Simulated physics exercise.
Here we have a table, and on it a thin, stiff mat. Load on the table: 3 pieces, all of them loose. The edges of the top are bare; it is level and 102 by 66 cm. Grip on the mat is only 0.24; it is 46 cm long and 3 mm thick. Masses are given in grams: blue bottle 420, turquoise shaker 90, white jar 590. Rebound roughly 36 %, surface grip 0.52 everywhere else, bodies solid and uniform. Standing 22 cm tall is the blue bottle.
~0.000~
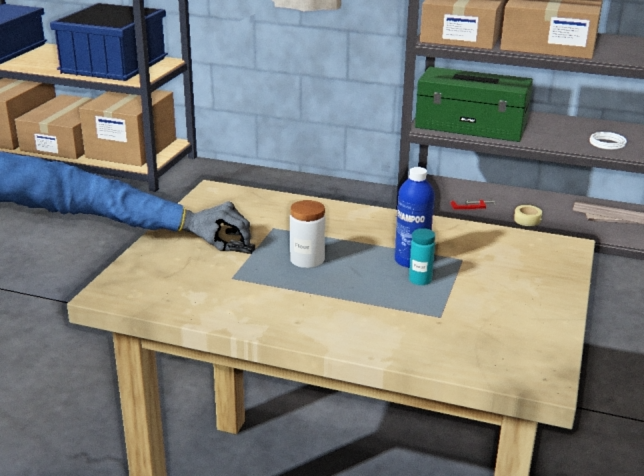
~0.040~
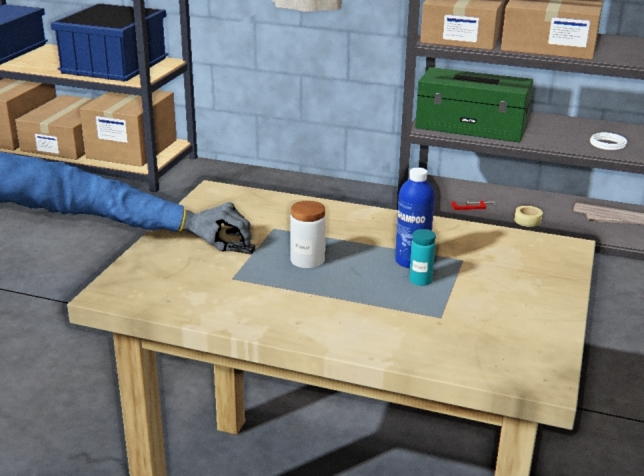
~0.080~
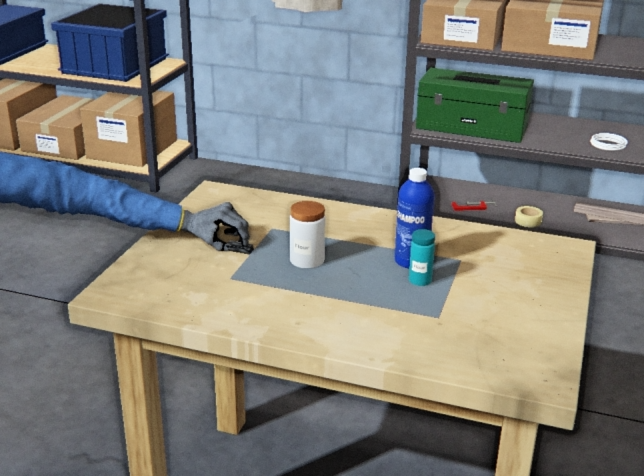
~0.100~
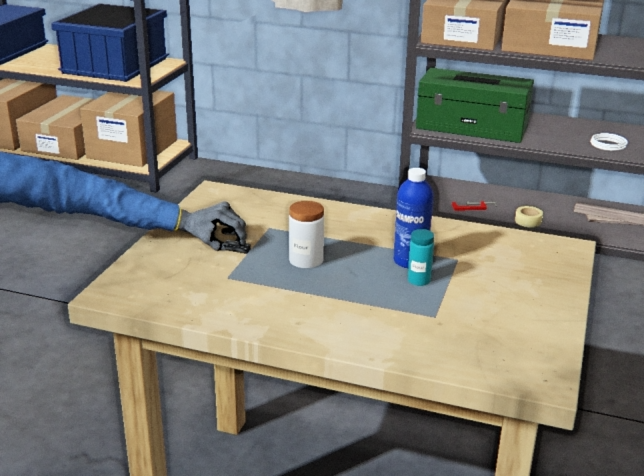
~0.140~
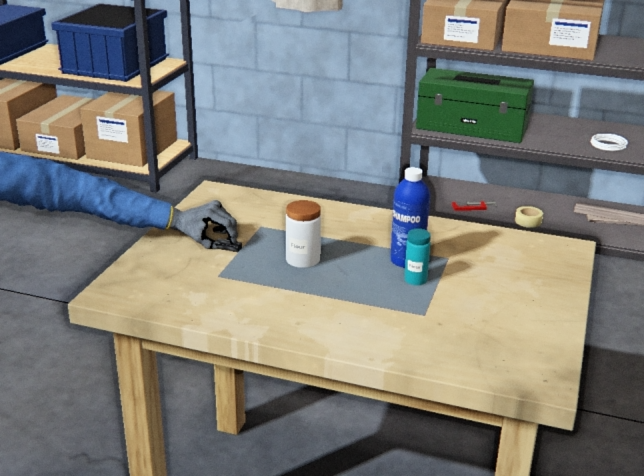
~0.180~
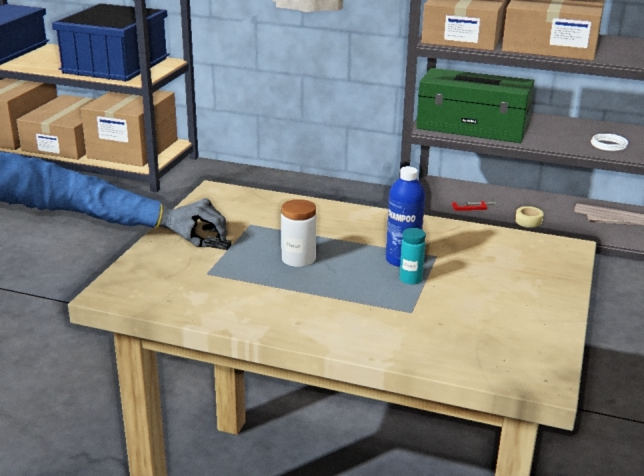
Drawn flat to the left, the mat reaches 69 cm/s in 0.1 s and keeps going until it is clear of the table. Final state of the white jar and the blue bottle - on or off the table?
At the end, most likely the white jar departs the table; most likely the blue bottle departs the table.
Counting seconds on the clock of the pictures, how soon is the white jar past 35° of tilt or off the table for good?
At around 0.8 seconds on the pictures' clock.
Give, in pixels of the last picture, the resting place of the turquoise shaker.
(193, 231).
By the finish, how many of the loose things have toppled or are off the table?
Total: 3.
Around 0.38 s, mat out by 20 cm; blue bottle shifted 13 cm near (358, 208); white jar shifted 13 cm near (253, 225); turquoise shaker at 6° to upright.
Around 0.68 s, mat out by 41 cm; white jar shifted 34 cm near (170, 211); blue bottle shifted 34 cm near (271, 195); turquoise shaker at 7° to upright.
Around 0.98 s, mat out by 61 cm; white jar now off the table; blue bottle shifted 55 cm near (190, 182); turquoise shaker at 19° to upright.
Around 1.28 s, mat out by 82 cm; blue bottle now off the table; turquoise shaker on its side.
Finally (2.0 s), off the table, blue bottle and white jar; on their side or leaning hard on the table, turquoise shaker. Final places as that camera would see them, blue bottle near (61, 161).
